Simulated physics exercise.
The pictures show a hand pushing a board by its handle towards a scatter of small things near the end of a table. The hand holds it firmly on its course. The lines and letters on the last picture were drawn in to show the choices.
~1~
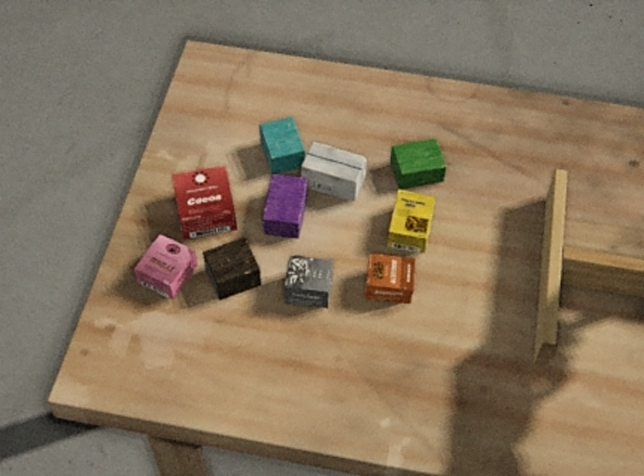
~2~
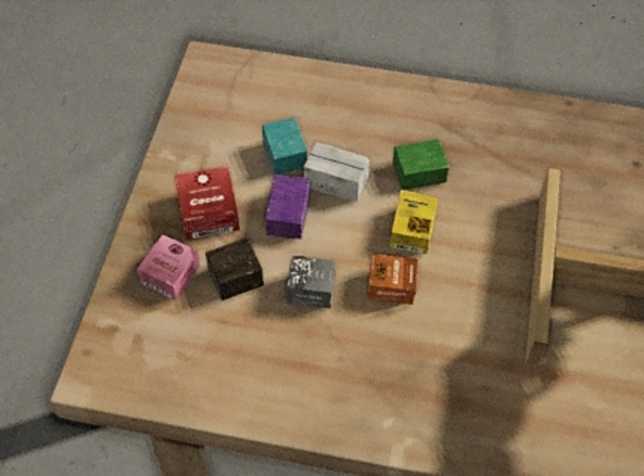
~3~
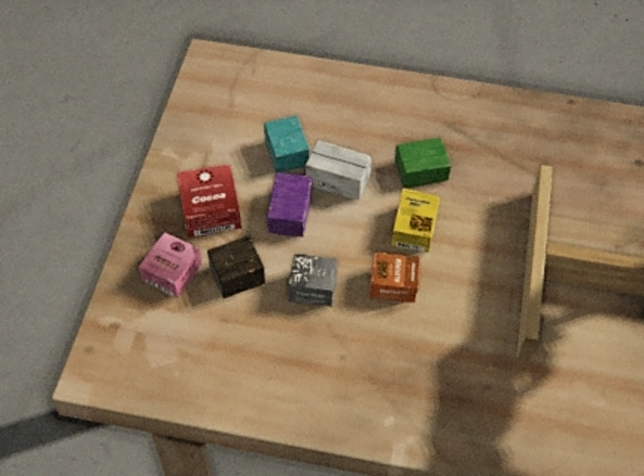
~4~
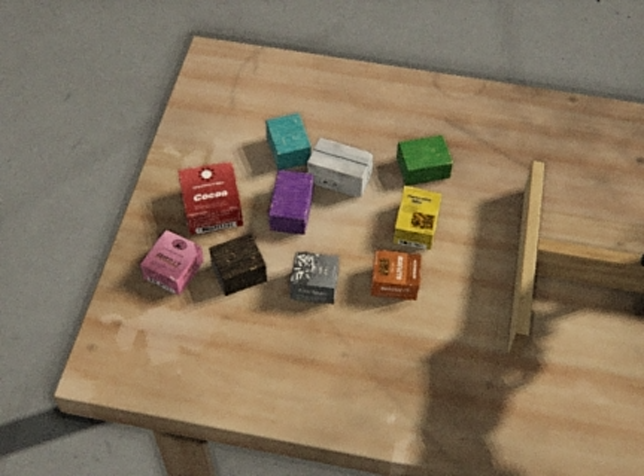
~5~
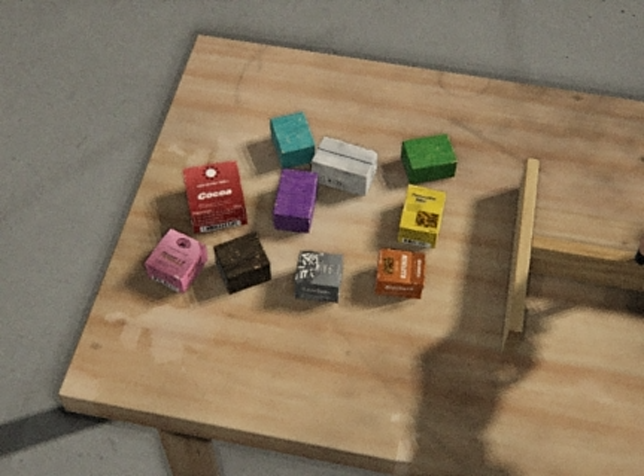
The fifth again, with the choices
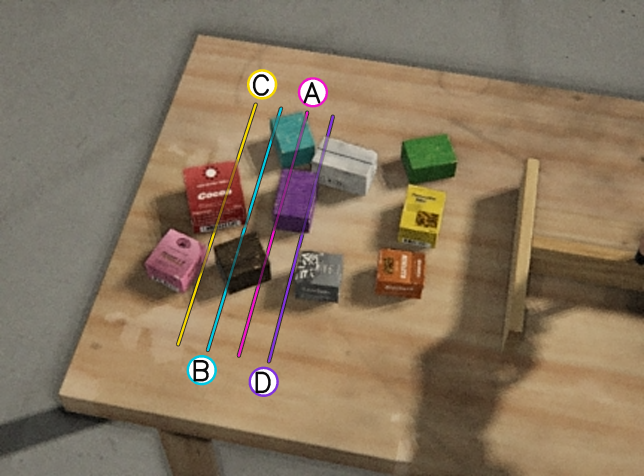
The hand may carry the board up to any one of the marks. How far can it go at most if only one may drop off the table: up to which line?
The farthest such stop is B.
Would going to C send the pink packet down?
Yes.
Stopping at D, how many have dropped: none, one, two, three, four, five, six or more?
The count is none.
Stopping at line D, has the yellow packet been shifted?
Yes.
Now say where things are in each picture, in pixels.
Green block (418, 164); pink packet (166, 267); black block (232, 269), in the first frame.
Board (548, 250); red box (208, 203), in the second frame.
Board (539, 247); white box (339, 171), in the third frame.
Board (531, 243); turquoise block (288, 142), in the fourth frame.
Board (525, 240); orange packet (400, 275); green block (429, 159); pink packet (177, 262), in the fifth frame.
On the copy, A at (276, 224); B at (248, 219); C at (220, 214); D at (304, 229).
On B. First, board (424, 223); green block (404, 150); orange packet (385, 270).
Then, board (326, 206); pink packet (166, 259); black block (210, 265).
Finally, board (251, 194); pink packet (117, 261); red box (151, 178); none fallen.
By contrast, A is within the limit but short; C drops two; D is within the limit but short.
